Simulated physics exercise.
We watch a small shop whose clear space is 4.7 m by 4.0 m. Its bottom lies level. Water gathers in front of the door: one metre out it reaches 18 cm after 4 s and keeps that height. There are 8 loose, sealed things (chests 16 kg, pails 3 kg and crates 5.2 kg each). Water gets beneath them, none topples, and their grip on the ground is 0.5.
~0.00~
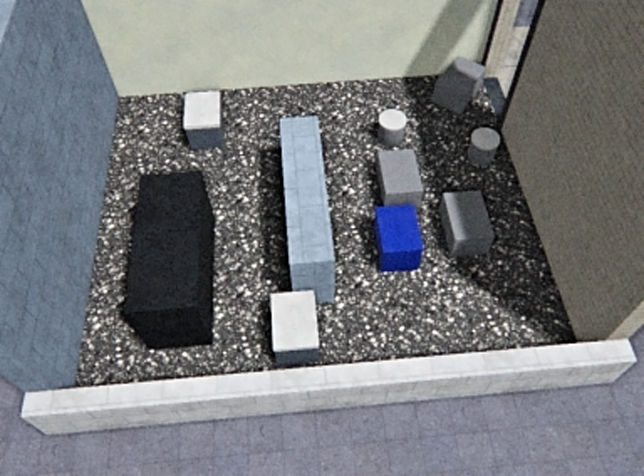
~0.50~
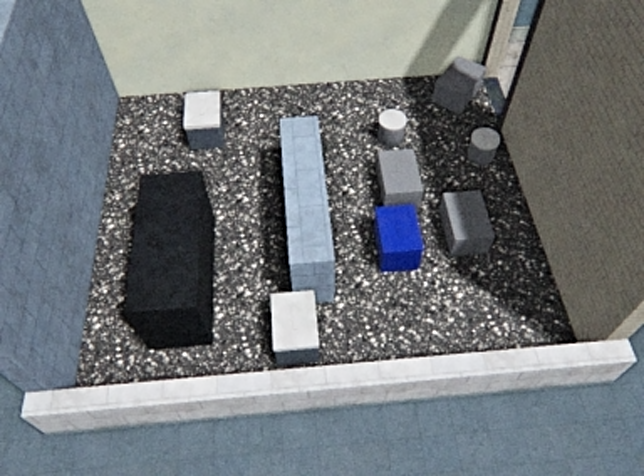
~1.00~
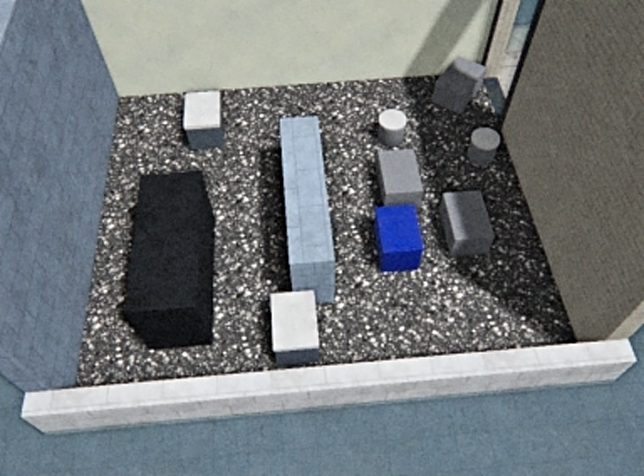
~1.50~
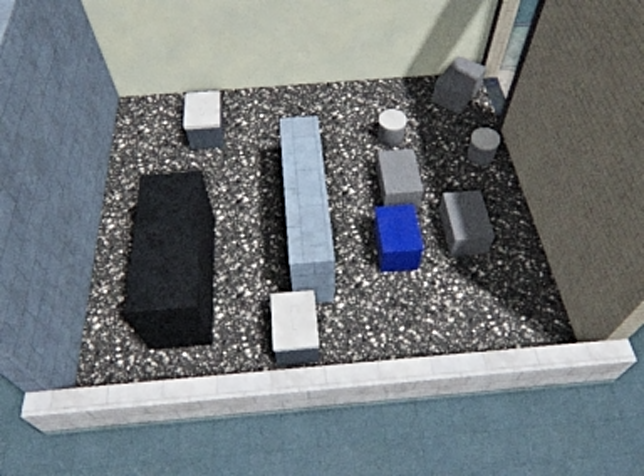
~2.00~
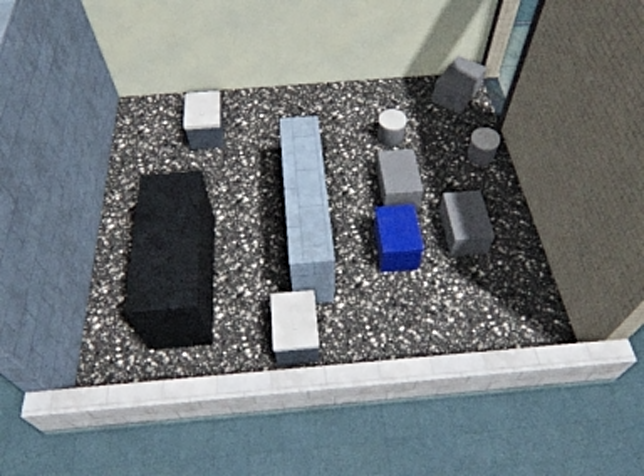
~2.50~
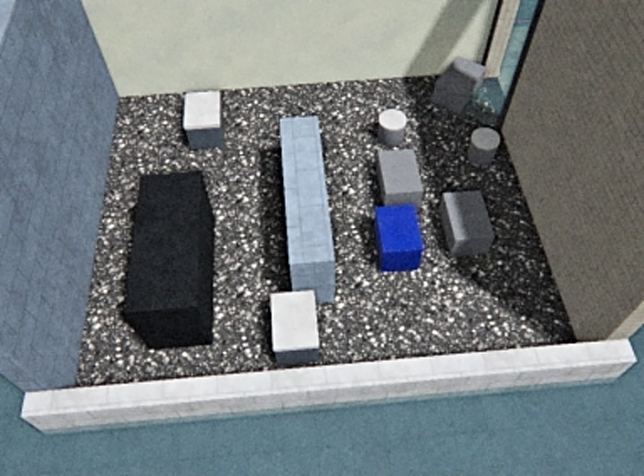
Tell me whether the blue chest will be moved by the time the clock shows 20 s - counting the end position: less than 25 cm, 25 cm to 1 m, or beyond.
The blue chest holds its place.
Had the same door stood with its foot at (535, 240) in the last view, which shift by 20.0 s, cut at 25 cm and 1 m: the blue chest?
In that case the blue chest travels far.
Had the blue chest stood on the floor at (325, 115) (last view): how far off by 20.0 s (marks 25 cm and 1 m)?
It travels far.
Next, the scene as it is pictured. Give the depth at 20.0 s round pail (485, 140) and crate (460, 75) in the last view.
About 8 and 8 cm.
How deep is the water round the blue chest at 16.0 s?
Roughly 5 cm.
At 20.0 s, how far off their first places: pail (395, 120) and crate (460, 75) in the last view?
In that order: 250 cm, 350 cm.
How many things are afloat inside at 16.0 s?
I count 5.
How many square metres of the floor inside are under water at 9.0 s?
Some 15 m2.
After 4.0 s the blue chest is near (399, 228), 0.0 m from its start, aground; 1 afloat.
After 9.0 s the blue chest is near (399, 228), 0.0 m from its start, aground; 2 afloat.
After 16.0 s the blue chest is near (399, 228), 0.0 m from its start, aground; 5 afloat.
After 20.0 s the blue chest is near (399, 228), 0.0 m from its start, aground; 7 afloat.
